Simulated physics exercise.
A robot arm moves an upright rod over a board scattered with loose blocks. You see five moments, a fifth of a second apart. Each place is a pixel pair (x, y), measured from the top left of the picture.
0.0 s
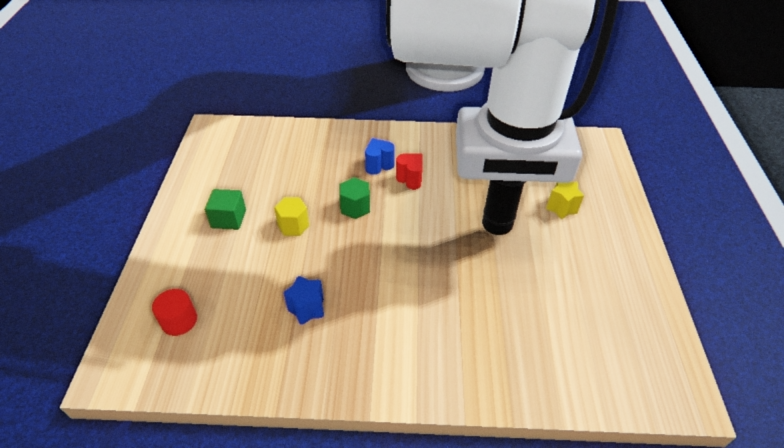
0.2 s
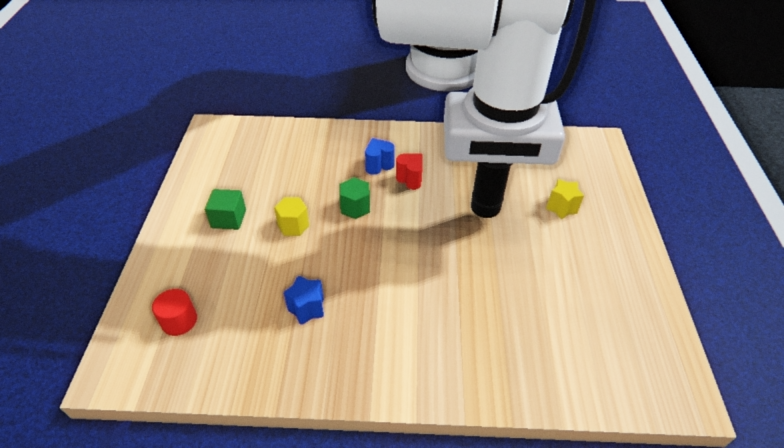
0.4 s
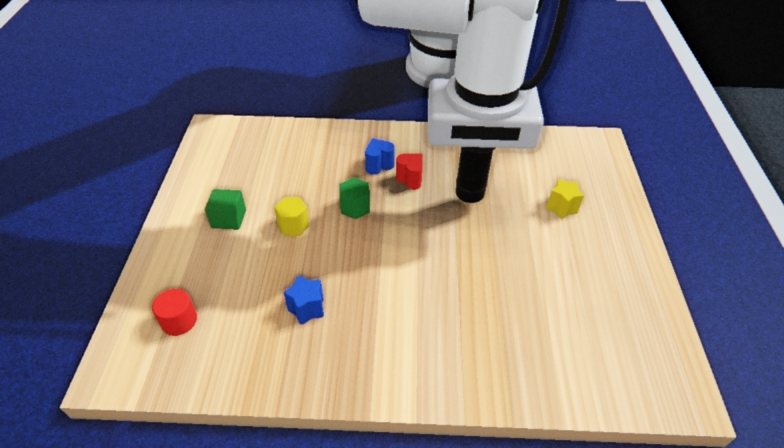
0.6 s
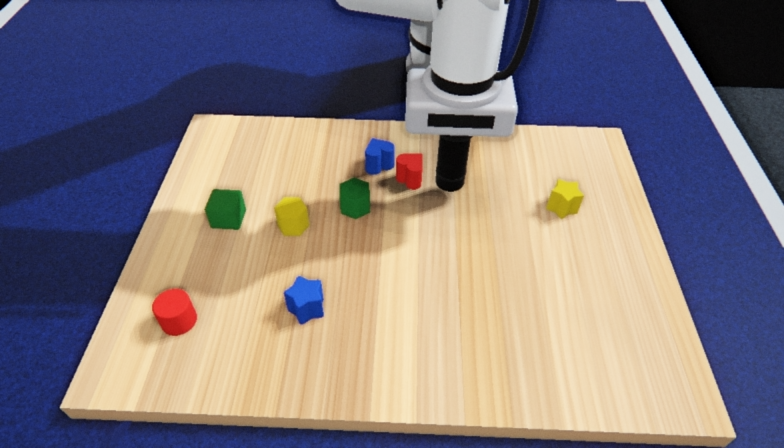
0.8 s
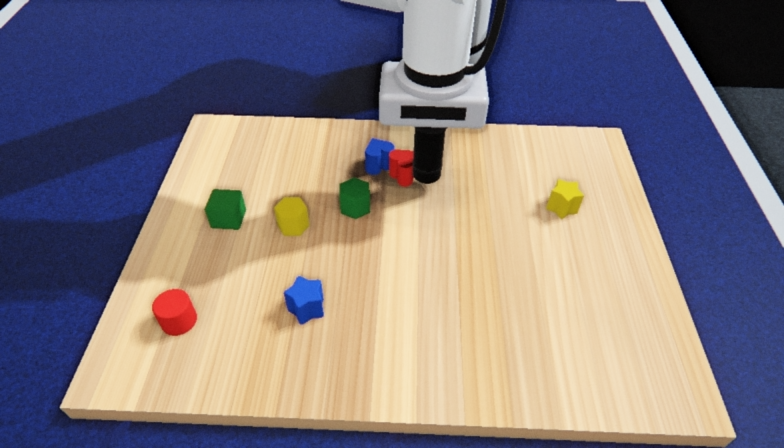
A white robot arm holding an upright black rod reaches over a pale wooden board on a blue surface, seen from above at an angle by a still camera. Green, yellow, blue and red blocks sit across the left and middle, with a yellow star at right. The rod glides left and slightly away, then nudges the red heart block left toward the blue one.
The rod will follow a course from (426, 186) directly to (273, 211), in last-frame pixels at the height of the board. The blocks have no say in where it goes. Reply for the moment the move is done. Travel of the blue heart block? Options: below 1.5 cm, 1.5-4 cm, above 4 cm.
It gets moved under 1.5 cm.
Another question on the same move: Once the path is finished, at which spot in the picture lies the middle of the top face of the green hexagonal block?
(316, 207)
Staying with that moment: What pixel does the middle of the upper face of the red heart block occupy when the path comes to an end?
At the end it should sit near (387, 155).
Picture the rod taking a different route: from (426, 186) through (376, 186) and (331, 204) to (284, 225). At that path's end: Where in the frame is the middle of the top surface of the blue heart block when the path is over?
Its top centre lands on (368, 138).
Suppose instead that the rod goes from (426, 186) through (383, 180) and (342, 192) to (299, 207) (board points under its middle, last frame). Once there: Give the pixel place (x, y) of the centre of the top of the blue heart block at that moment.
It ends at (363, 135).
What follows on the original path. One third of the way, rod (375, 184); green hexagonal block (350, 190); blue heart block (377, 143), turned 20° anticlockwise; red heart block (387, 155), turned 75° clockwise.
Two thirds of the way, rod (324, 192); yellow hexagonal block (286, 208), turned 15° clockwise; green hexagonal block (318, 205), turned 85° anticlockwise; blue heart block (377, 143), turned 20° anticlockwise; red heart block (387, 155), turned 75° clockwise.
At the end, rod (271, 200); yellow hexagonal block (278, 212); green hexagonal block (316, 207), turned 95° anticlockwise; blue heart block (377, 143), turned 20° anticlockwise; red heart block (387, 155), turned 75° clockwise.
